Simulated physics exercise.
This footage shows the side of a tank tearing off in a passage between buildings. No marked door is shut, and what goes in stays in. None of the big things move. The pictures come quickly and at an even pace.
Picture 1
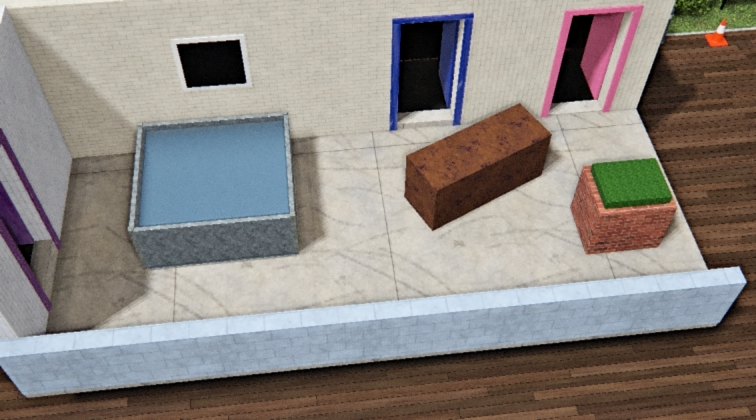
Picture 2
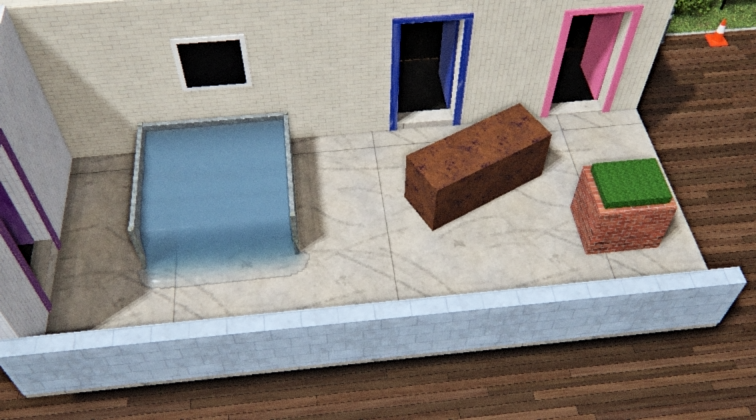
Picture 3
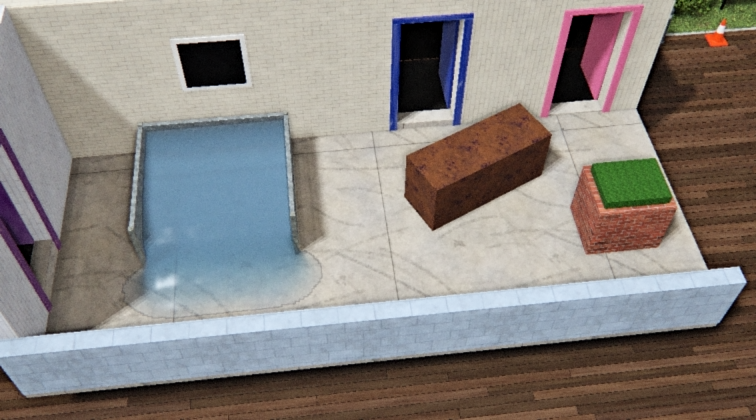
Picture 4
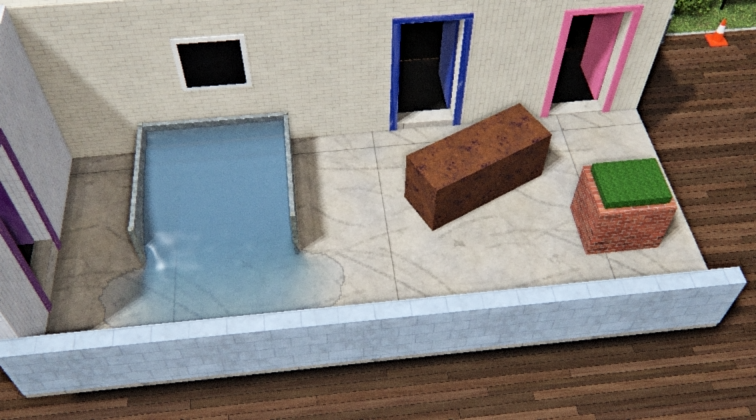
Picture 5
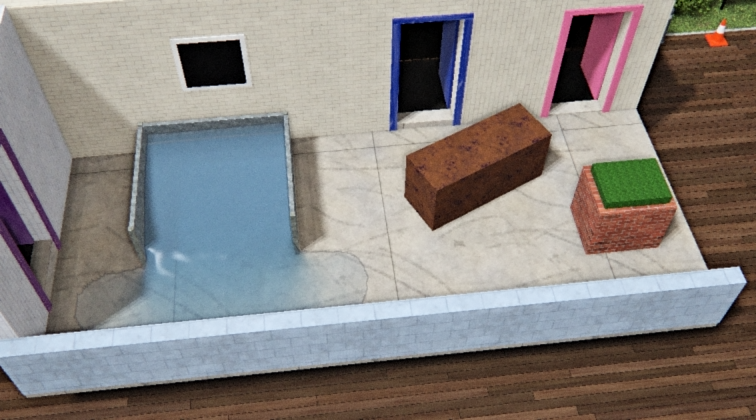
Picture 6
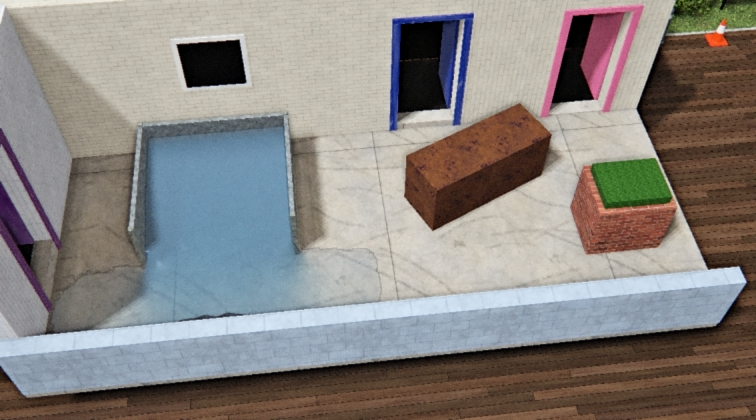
The near side of a full, still water tank gave way, and water poured out across the pale floor toward the low front wall, then spread sideways along it to the left and right.
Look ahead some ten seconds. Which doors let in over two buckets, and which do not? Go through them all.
Pink door - over two buckets, blue door - not over two, purple door - not over two.
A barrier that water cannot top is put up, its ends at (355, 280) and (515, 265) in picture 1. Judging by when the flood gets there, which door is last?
That's the door marked pink, I reckon.
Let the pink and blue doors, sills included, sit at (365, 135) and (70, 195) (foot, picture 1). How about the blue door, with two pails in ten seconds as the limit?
So the blue door overshoots, it seems.
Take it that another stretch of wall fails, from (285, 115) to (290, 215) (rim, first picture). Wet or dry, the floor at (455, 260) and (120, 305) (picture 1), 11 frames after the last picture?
The first spot is swamped, the second spared.
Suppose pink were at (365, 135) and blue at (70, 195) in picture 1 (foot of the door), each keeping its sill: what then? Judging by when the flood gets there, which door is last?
The door marked pink is last.
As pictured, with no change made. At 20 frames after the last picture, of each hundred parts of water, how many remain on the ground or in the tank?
Estimate: Close to 96 %.
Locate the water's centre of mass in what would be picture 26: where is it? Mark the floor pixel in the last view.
Somewhere near (254, 251).
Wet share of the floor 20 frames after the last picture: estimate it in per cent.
Near 80 in a hundred.
A moment on, water covers 25 % of the floor; the pink door not reached, the blue door not reached, the purple door wet at the sill, nothing in.
Next, water covers 55 % of the floor; the pink door not reached, the blue door not reached, the purple door wet at the sill, nothing in.
Then, water covers 80 % of the floor; the pink door wet at the sill, nothing in, the blue door not reached, the purple door under two buckets in.
Later, water covers 95 % of the floor; the pink door over two buckets in, the blue door wet at the sill, nothing in, the purple door under two buckets in.
In the end, water covers 95 % of the floor; the pink door over two buckets in, the blue door wet at the sill, nothing in, the purple door under two buckets in.
